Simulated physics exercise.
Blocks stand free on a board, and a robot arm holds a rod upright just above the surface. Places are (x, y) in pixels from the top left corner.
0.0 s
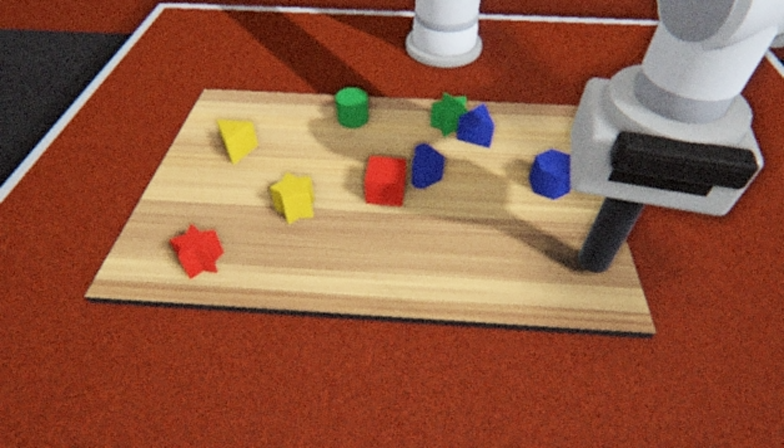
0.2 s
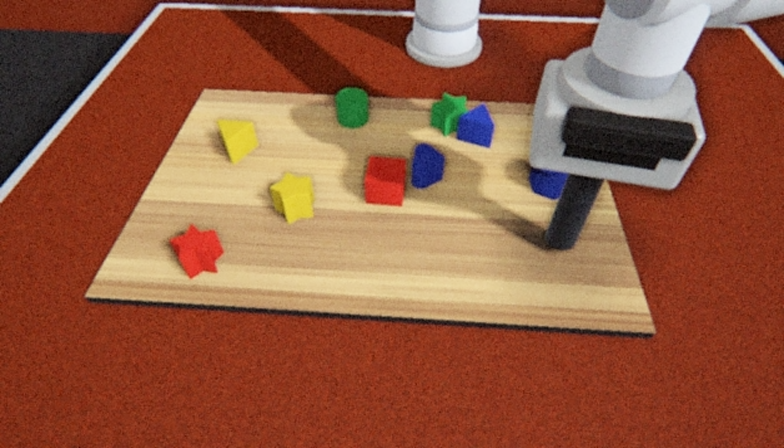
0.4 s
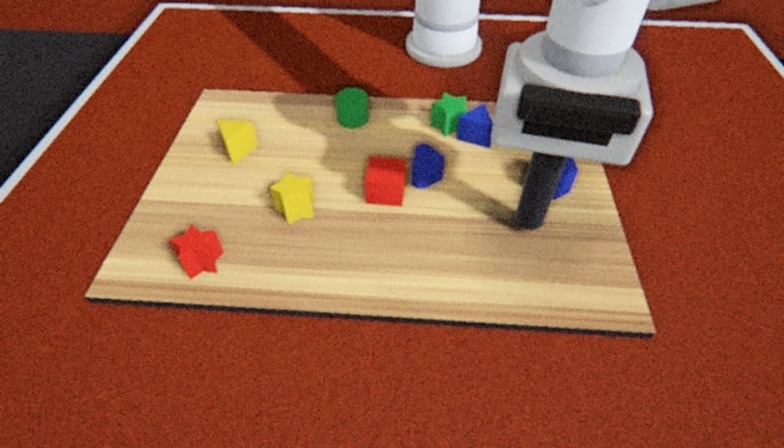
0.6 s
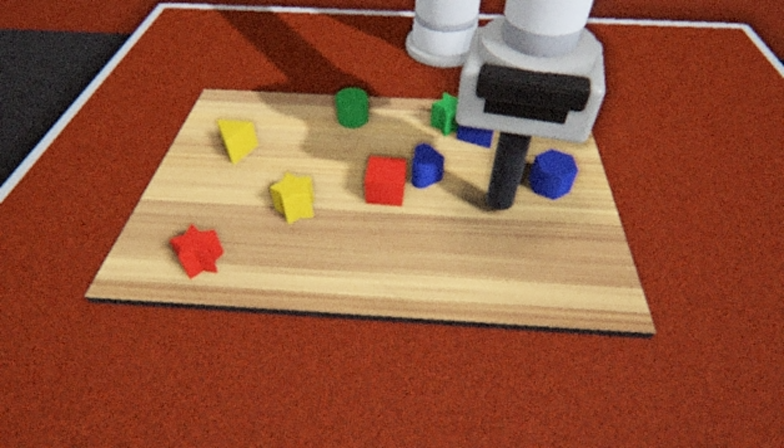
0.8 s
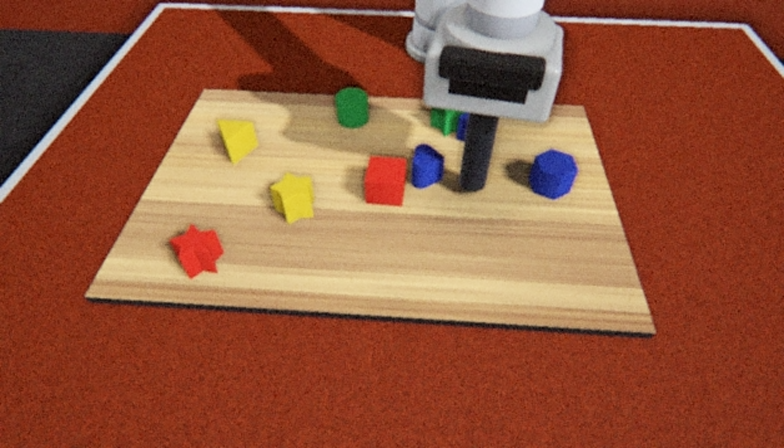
A white robot arm holding a dark upright rod glides steadily leftward and slightly back over a pale wooden board on a reddish surface, seen from above by a still camera. Yellow and red blocks lie at left, a green cylinder at the back, a red block mid-board, and blue and green blocks rightward. The rod passes before the right-hand blue block, nearing the middle blue one, while every block stays still.
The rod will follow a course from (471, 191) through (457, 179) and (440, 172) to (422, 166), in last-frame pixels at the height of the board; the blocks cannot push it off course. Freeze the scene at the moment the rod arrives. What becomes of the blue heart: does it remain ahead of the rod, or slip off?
The blue heart won't leave the front of the rod.
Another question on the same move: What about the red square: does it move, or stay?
It is no longer where it was.
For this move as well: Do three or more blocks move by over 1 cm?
I believe not.
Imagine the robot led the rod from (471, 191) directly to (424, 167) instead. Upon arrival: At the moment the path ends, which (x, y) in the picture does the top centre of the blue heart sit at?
Its top centre lands on (400, 148).
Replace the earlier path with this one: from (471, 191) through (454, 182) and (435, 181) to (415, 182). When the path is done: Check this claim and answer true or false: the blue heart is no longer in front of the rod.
False.
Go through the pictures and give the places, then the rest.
In the first picture, rod's lower end at (594, 261); red square at (386, 169); blue heart at (427, 154); green star block at (452, 103).
In the second picture, rod at (560, 240); blocks still.
In the third picture, rod at (529, 219); blocks still.
In the fourth picture, rod at (500, 201); blocks still.
In the fifth picture, rod at (472, 183); red square at (386, 169); blue heart at (427, 154); green star block hidden.
What follows on the original path. Halfway along, rod at (450, 167); blue heart at (420, 153).
At the end, rod at (423, 158); red square at (374, 170), turned 35° anticlockwise; blue heart at (393, 146), turned 20° anticlockwise; green star block still.
